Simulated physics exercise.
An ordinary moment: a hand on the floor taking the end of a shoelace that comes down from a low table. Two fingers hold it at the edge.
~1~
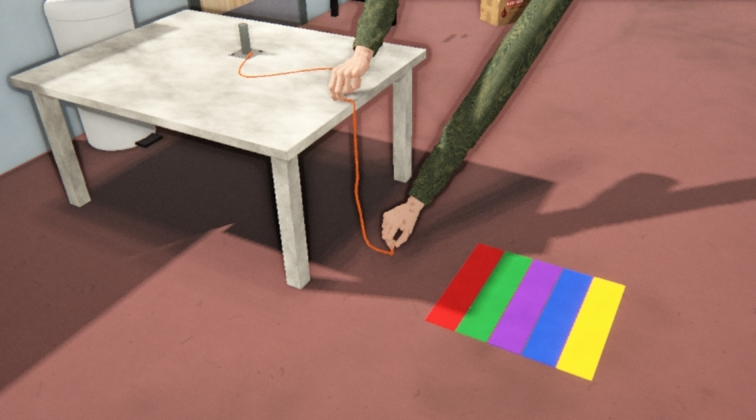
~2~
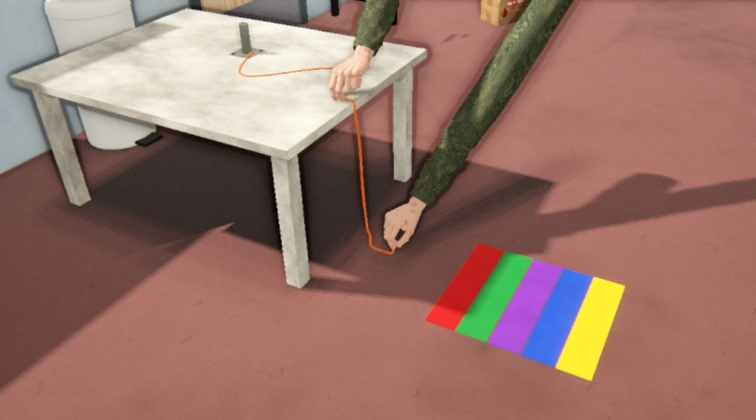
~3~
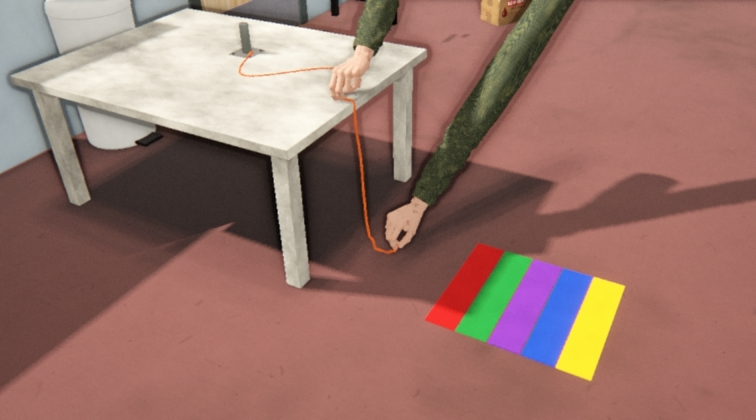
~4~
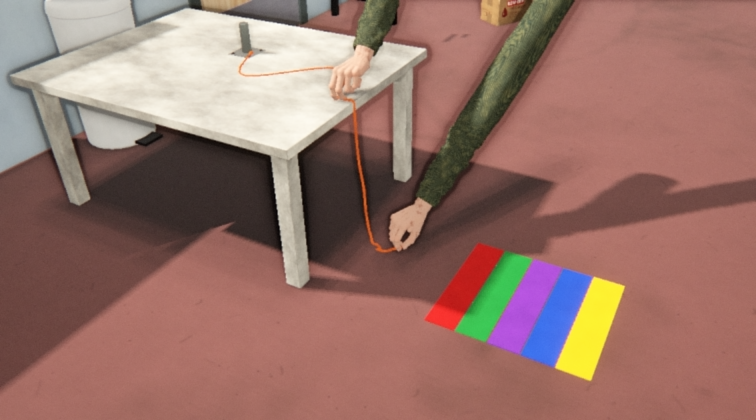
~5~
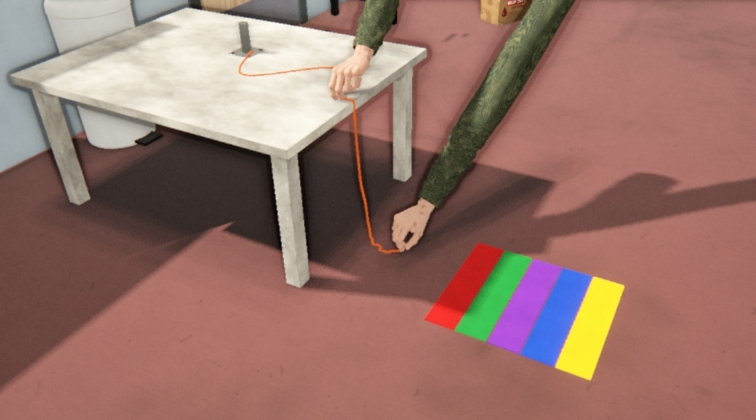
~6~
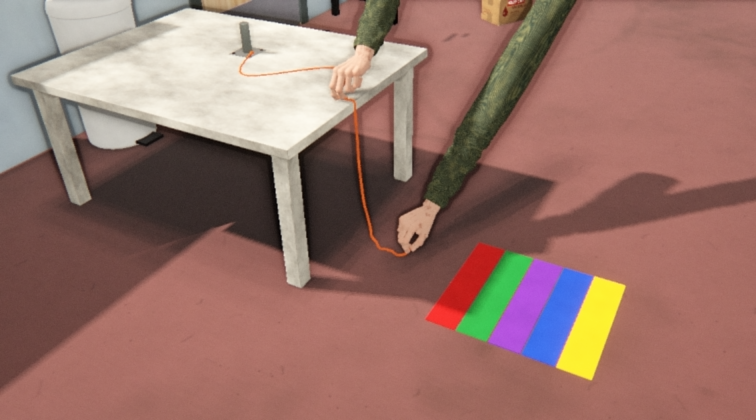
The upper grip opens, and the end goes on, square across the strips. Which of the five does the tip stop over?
The end stops over the yellow strip.
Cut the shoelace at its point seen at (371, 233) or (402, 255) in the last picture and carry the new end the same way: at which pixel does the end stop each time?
Try by try, around (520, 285) and (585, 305).
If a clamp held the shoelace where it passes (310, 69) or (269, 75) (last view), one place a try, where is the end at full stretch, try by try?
The places are (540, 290) and (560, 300).
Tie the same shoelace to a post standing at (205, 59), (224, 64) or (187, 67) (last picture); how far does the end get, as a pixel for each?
The places are (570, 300), (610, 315) and (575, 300).
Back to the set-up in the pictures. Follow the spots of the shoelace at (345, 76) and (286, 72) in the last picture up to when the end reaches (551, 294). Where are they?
The first at (370, 112), the second at (323, 77).
Soon after, end near (551, 294); over blue.
After that, end near (586, 305); over yellow.
At the stop, end near (607, 312); over yellow. It gets as far as the yellow strip.
